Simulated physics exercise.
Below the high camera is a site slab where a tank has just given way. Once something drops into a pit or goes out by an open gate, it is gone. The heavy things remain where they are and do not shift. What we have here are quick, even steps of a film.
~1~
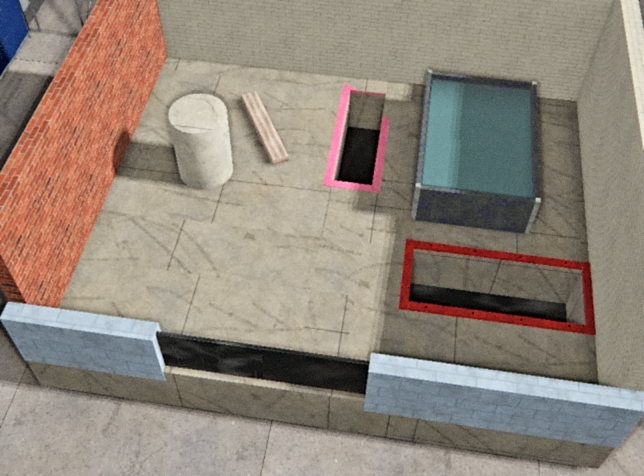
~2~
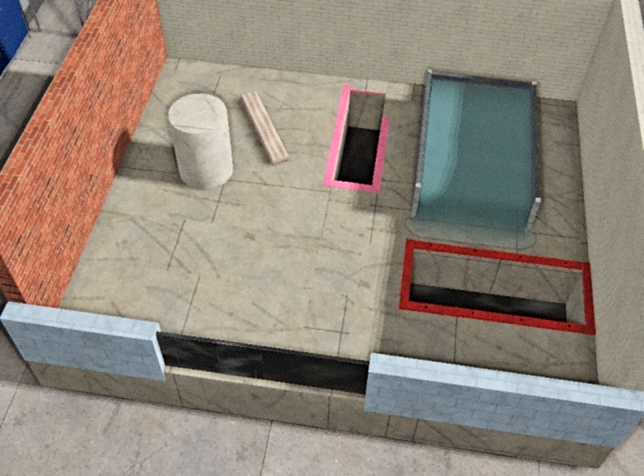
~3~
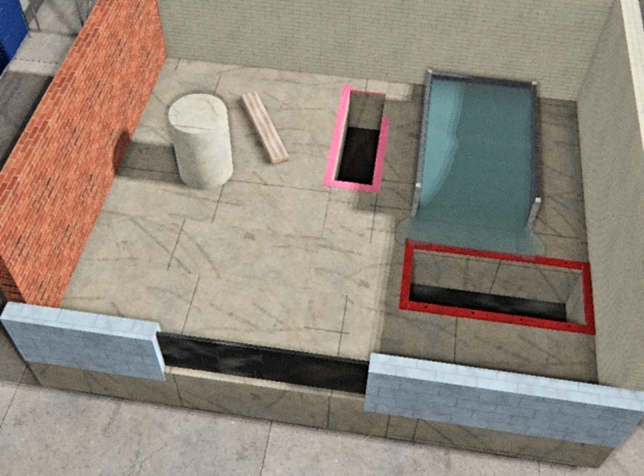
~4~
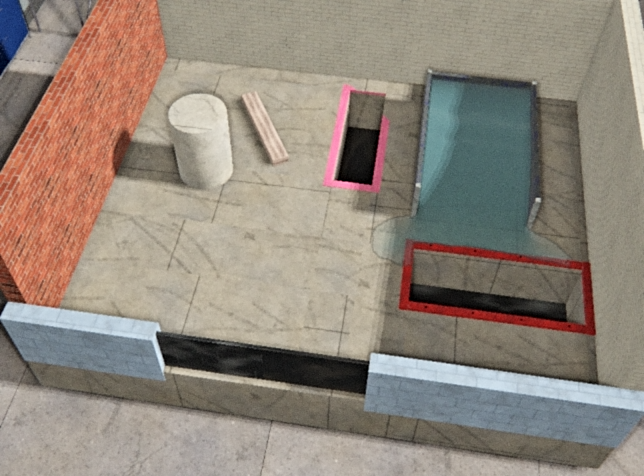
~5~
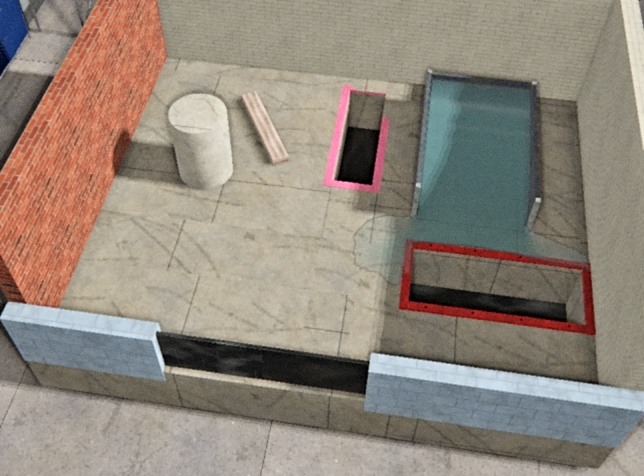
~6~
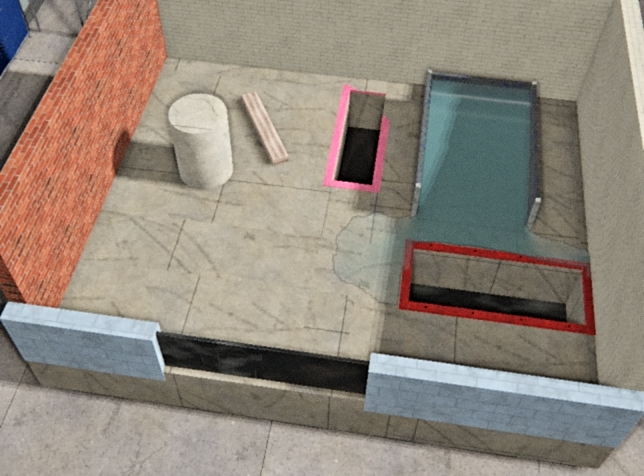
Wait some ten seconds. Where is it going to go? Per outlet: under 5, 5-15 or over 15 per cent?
The gate lands in the bottom band - below five per cent. The red pit lands in the top band - past fifteen per cent. The pink pit lands in the bottom band - below five per cent.
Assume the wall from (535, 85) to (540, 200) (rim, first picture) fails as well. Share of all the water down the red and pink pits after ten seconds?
Red 40 %, pink 14 %.
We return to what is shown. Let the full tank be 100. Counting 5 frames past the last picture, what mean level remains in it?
Roughly 58 %.
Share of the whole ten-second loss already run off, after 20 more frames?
Around 85 %.
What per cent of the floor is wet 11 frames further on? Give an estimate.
Estimate: Some 20 in a hundred.
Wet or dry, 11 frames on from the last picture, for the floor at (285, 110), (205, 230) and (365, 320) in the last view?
Note - in order: Not inundated / not inundated / inundated.
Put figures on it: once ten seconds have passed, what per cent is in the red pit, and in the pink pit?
In turn 70 and 0 per cent.
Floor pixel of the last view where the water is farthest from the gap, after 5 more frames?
The flood front should get to about (273, 295).
A moment on, water covers 15 % of the floor; the gate 0 %, the red pit 27 %, the pink pit 0 %.
Next, water covers 20 % of the floor; the gate 0 %, the red pit 45 %, the pink pit 0 %.
Then, water covers 30 % of the floor; the gate 0 %, the red pit 61 %, the pink pit 0 %.
Later, water covers 30 % of the floor; the gate 0 %, the red pit 68 %, the pink pit 0 %.
In the end, water covers 45 % of the floor; the gate 0 %, the red pit 70 %, the pink pit 0 %.
